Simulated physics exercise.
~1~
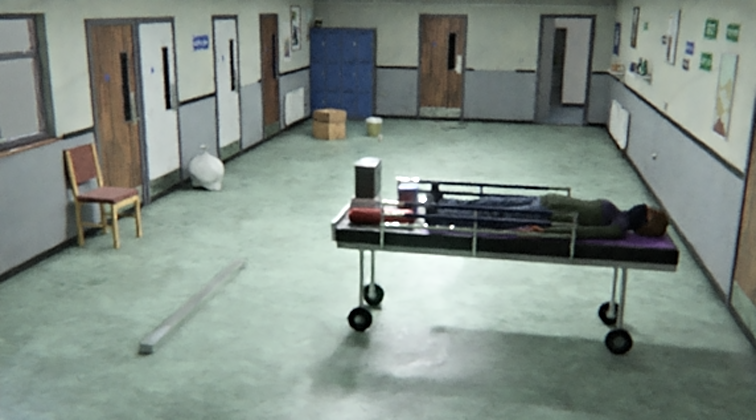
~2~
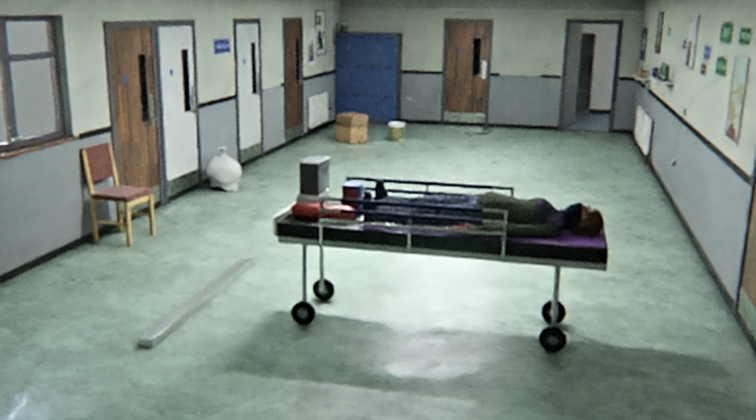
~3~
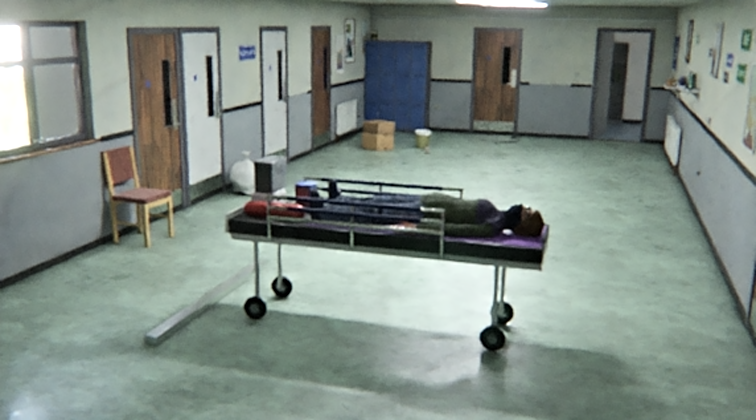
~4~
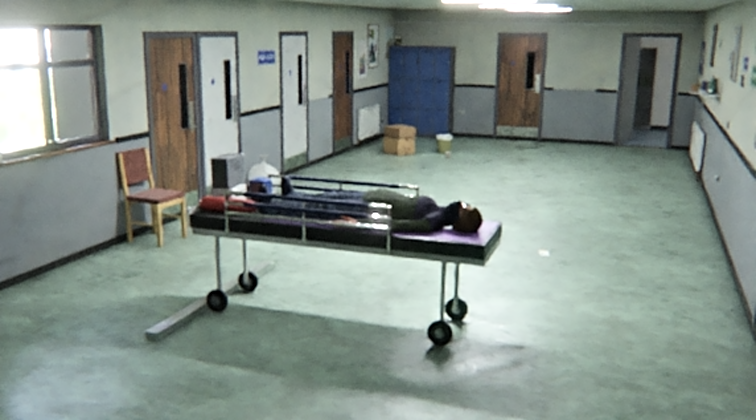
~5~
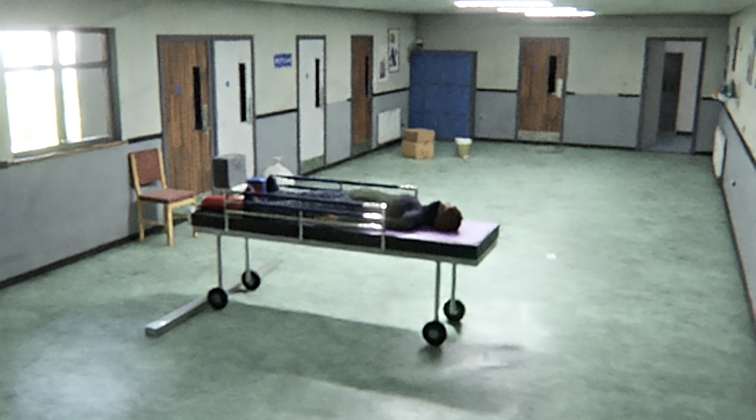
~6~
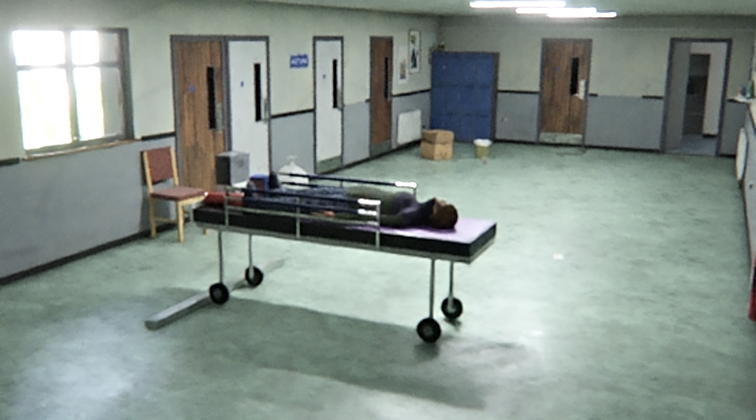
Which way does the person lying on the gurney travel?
The person moves to the left, carried along on the gurney until it stops at the sill.
